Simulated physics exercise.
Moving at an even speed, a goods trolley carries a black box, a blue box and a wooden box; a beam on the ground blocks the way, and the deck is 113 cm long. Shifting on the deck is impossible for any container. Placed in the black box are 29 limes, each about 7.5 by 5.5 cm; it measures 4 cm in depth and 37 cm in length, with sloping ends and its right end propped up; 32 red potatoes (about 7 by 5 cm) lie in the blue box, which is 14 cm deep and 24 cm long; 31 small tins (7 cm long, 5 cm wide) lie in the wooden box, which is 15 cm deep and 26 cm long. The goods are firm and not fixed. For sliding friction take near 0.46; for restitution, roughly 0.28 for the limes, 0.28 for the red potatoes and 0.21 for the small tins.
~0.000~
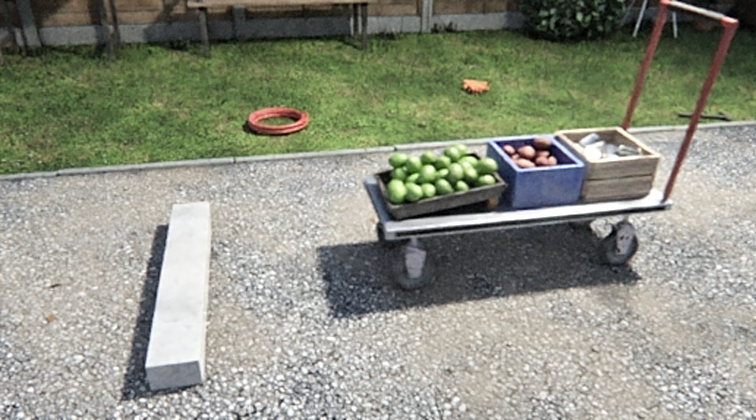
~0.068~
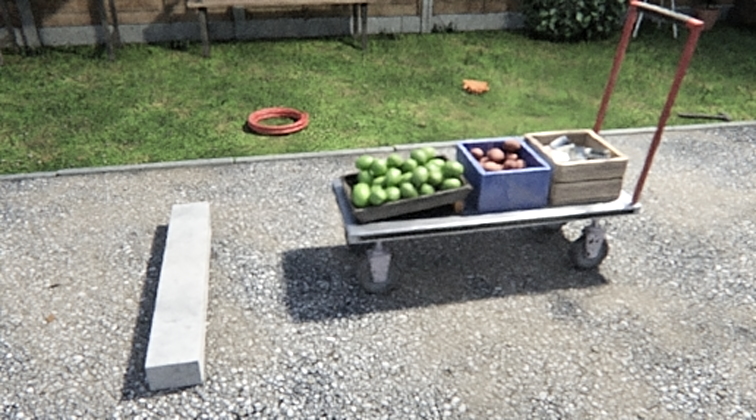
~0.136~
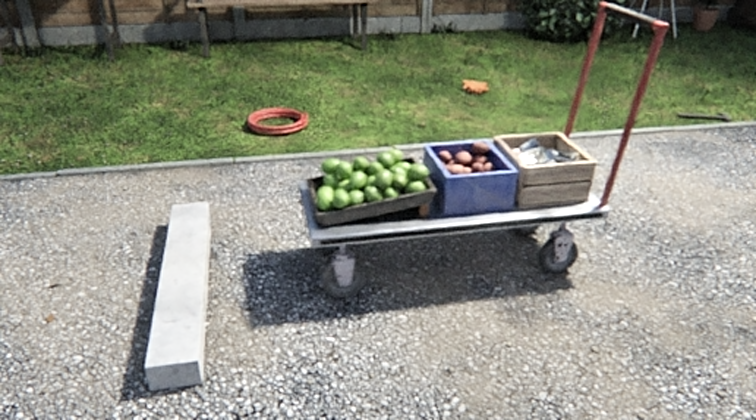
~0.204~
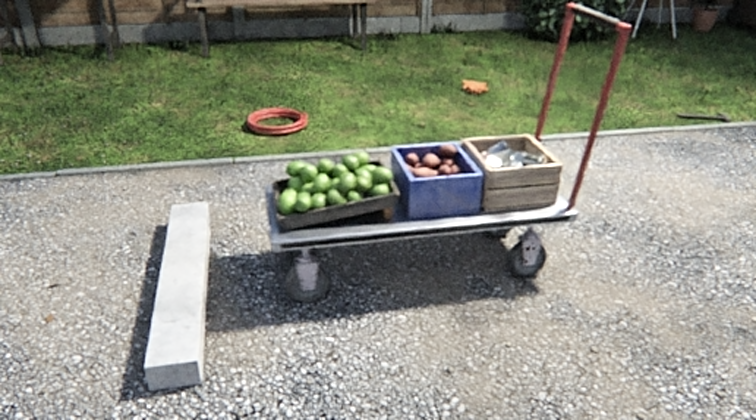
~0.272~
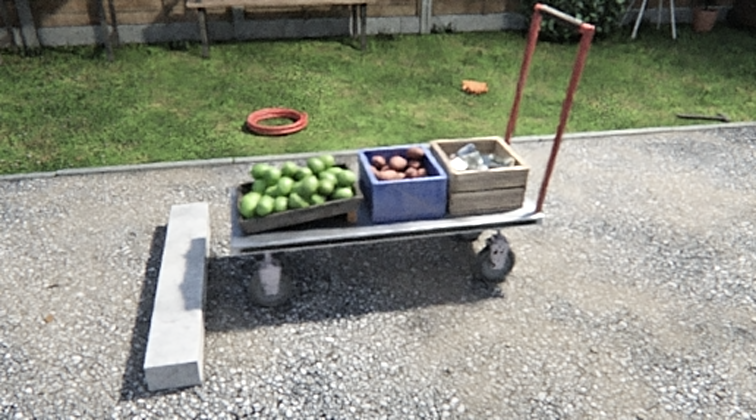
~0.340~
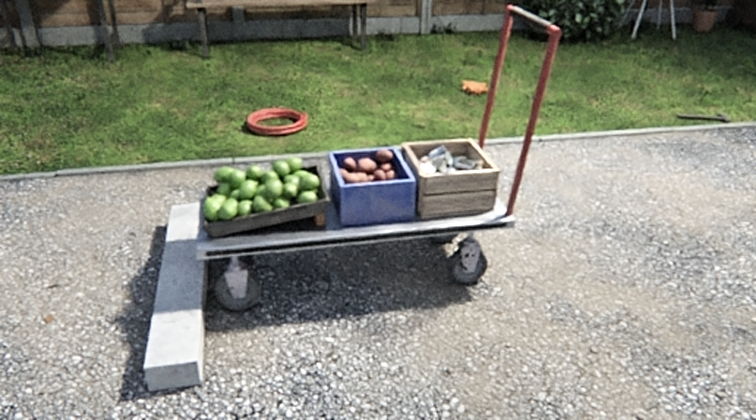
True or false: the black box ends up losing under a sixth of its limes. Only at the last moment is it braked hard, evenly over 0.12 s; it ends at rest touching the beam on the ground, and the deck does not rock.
False.
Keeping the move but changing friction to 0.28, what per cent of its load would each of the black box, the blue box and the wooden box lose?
In that setup black box sheds 40 percent, blue box sheds 0 percent, and wooden box sheds 0 percent.
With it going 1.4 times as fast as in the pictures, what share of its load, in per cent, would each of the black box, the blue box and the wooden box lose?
In that case the black box sheds 60 per cent, the blue box 0 per cent and the wooden box 0 per cent.
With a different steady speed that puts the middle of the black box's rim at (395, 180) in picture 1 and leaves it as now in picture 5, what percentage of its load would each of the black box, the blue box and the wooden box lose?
Black box 20 %, blue box 0 %, wooden box 0 %.
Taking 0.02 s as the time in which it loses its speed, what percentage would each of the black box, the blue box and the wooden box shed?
In that case black box 40, blue box 0 and wooden box 0 per cent.
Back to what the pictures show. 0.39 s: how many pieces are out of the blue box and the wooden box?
Estimate at that time - blue box 0, wooden box 0, give or take.
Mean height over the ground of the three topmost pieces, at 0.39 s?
Mean height: Some 46 cm.
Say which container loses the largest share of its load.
The black box.
After 0.39 s, the black box has all 29, the blue box has all 32 and the wooden box has all 31.
After 0.51 s, the black box is down by 6 of 29, the blue box has all 32 and the wooden box has all 31.
After 0.74 s, the black box is down by 11 of 29, the blue box has all 32 and the wooden box has all 31.
Final count (at 1.25 s), the black box is down by 11 of 29, the blue box has all 32 and the wooden box has all 31. Asked share, 11 of 29, 38 per cent.
